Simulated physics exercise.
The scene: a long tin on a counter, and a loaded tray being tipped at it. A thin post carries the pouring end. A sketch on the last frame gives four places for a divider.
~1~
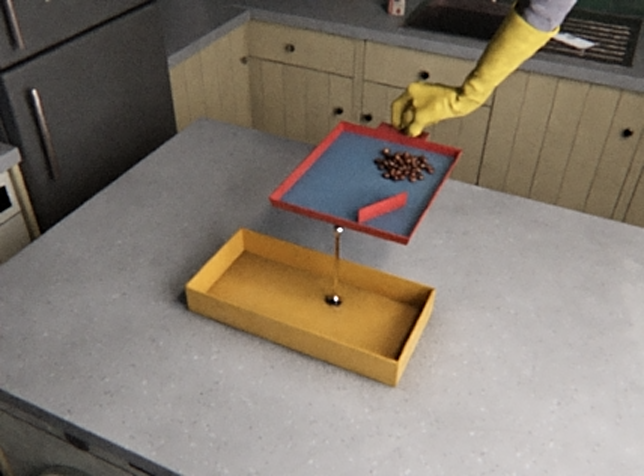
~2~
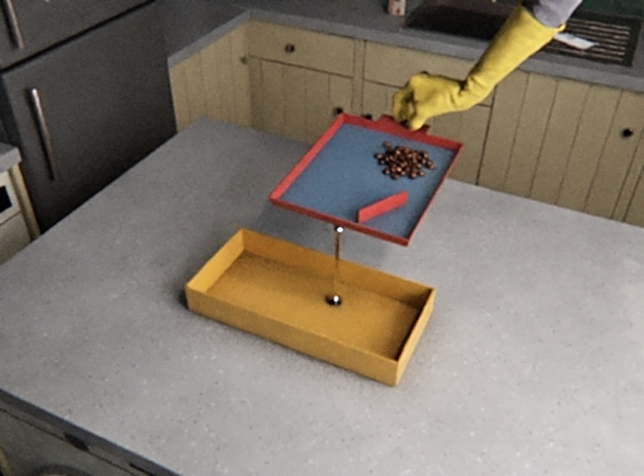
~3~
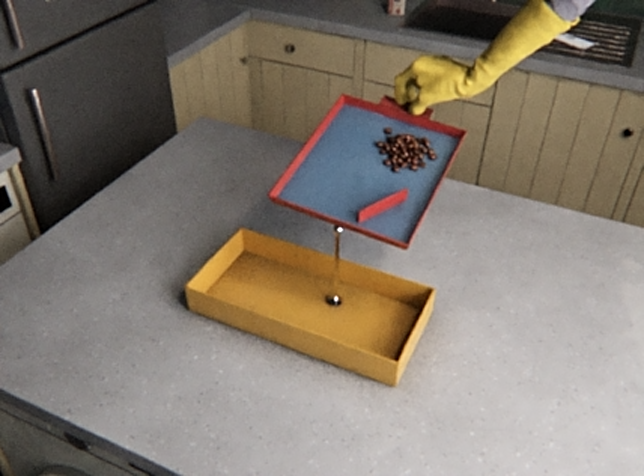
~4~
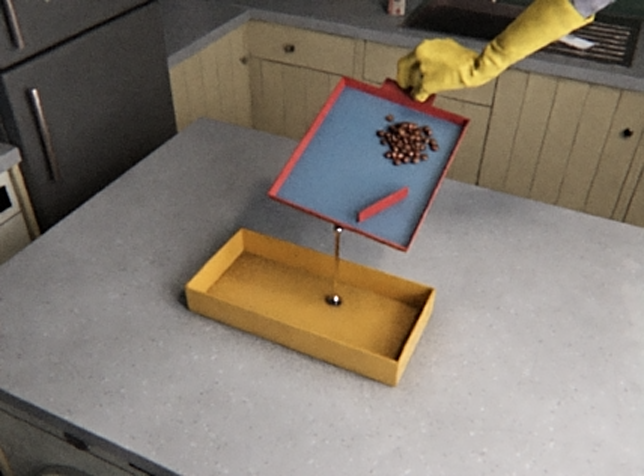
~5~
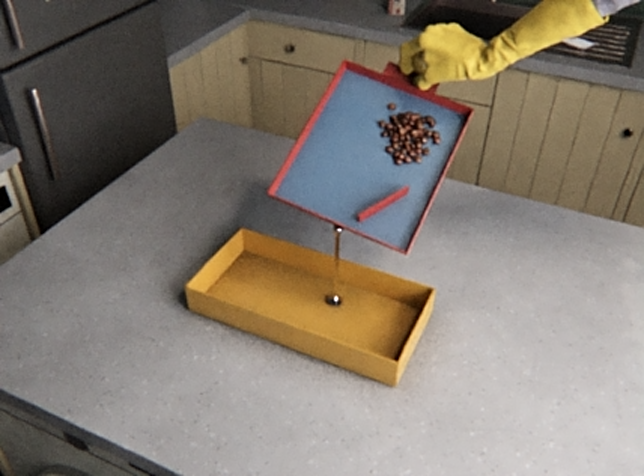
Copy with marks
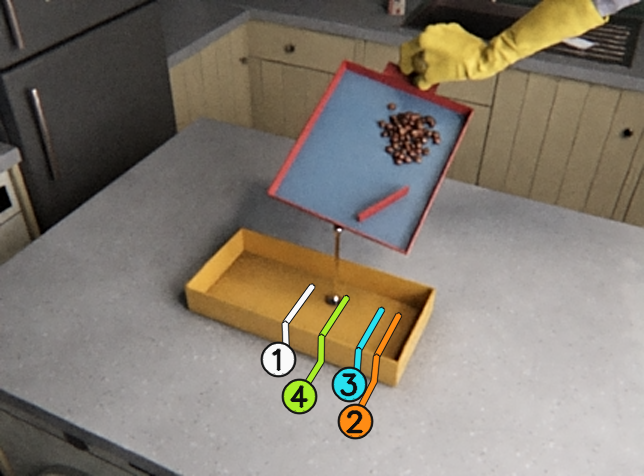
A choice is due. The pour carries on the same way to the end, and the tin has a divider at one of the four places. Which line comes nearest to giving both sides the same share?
3 beats the others.
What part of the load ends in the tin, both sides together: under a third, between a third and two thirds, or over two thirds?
It is over two thirds.
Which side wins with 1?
More lands on the right.
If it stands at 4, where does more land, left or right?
The right side.
On the marked copy, line 1 crosses the front rim at (285, 322); line 2 crosses the front rim at (377, 355); line 3 crosses the front rim at (359, 349); line 4 crosses the front rim at (321, 335).
Choosing 1, of what is caught, none on the left of the divider, all on the right.
Choosing 2, of what is caught, most on the left of the divider, a small part on the right.
Choosing 3, of what is caught, about half on the left of the divider, about half on the right.
Choosing 4, of what is caught, about a quarter on the left of the divider, most on the right.
